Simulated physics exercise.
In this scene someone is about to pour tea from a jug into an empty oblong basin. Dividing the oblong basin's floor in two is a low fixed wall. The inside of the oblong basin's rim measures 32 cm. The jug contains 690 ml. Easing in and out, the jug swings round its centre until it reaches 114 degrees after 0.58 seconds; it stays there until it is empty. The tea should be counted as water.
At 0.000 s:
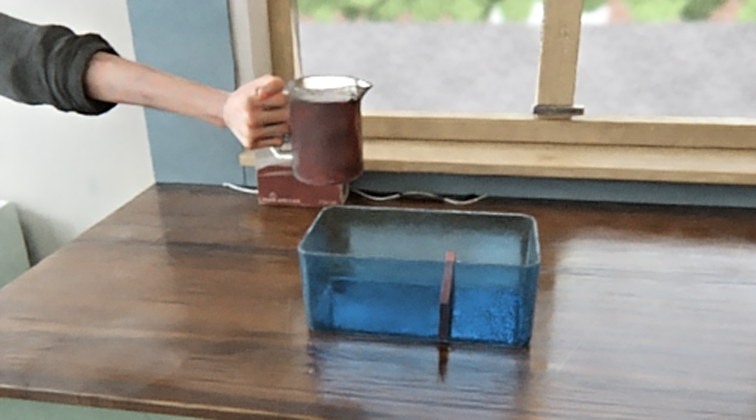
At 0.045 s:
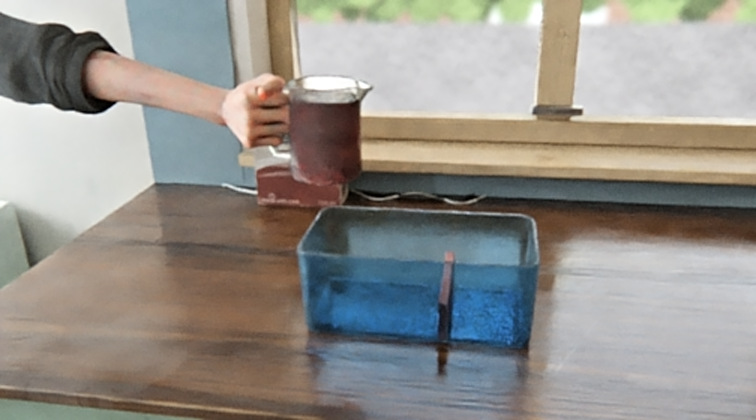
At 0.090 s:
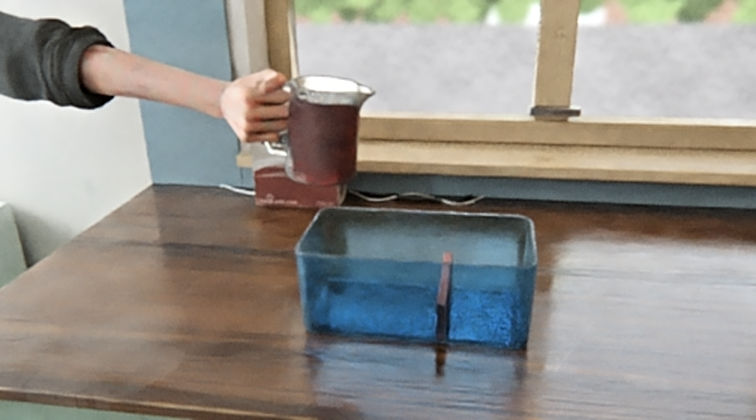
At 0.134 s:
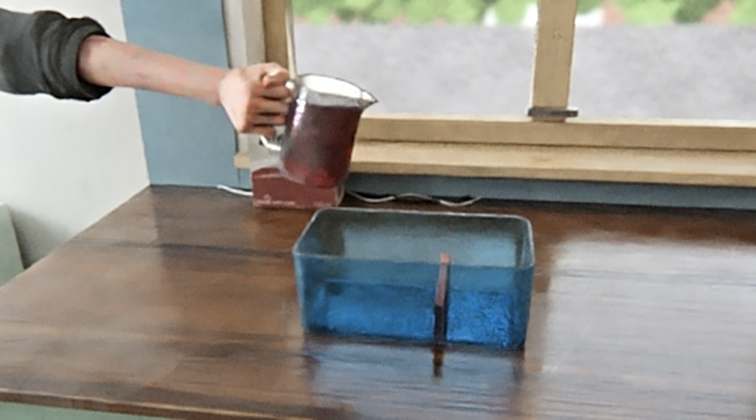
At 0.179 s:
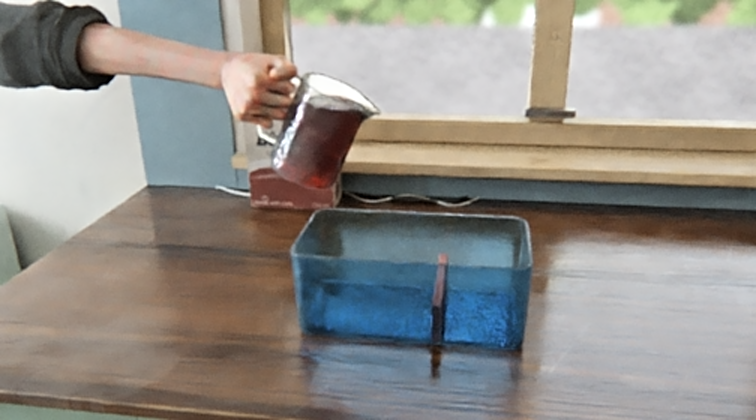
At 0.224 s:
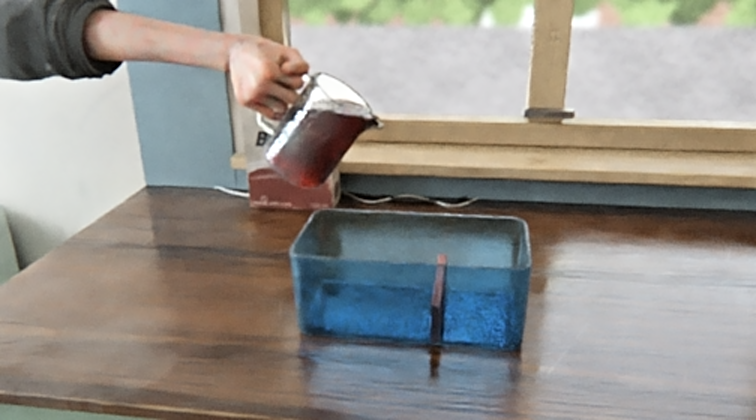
A hand gripping a glass jug of dark reddish tea is in view above a brown wooden table by a window, seen from slightly above. Below the jug sits a blue, see-through oblong basin with a thin dark red wall inside, and a small red box stands behind. The arm, reaching in from the left, holds the jug nearly level, then gradually tilts it rightward.
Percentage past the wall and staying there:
3 percent.
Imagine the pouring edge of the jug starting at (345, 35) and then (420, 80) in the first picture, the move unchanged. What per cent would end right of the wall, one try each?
5 and 80 %.
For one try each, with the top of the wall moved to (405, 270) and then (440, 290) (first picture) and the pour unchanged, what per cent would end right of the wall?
In order, 80 and 15 per cent.
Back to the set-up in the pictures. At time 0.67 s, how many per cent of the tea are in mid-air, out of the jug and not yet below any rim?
I'd put it at about 18 per cent of the liquid.
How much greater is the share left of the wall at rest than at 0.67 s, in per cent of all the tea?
About 22 percent.
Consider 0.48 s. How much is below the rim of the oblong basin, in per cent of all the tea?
Roughly 18 per cent.
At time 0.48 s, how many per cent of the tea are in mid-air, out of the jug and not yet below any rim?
Estimate: Some 26 % of the total.
Then, 0.48 s in, the tilt is 106° and 57 per cent is still to pour, 17 is left of the wall and 1 right of it.
Then, 0.67 s in, the tilt is 114° and 13 per cent is still to pour, 69 is left of the wall and 1 right of it.
Then, 0.87 s in, the tilt is 114° and 1 per cent is still to pour, 88 is left of the wall and 2 right of it.
Then, 1.08 s in, the tilt is 114° and 0 per cent is still to pour, 92 is left of the wall and 3 right of it.
Finally, 92 per cent lies left of the wall, 3 right of it and 5 outside.
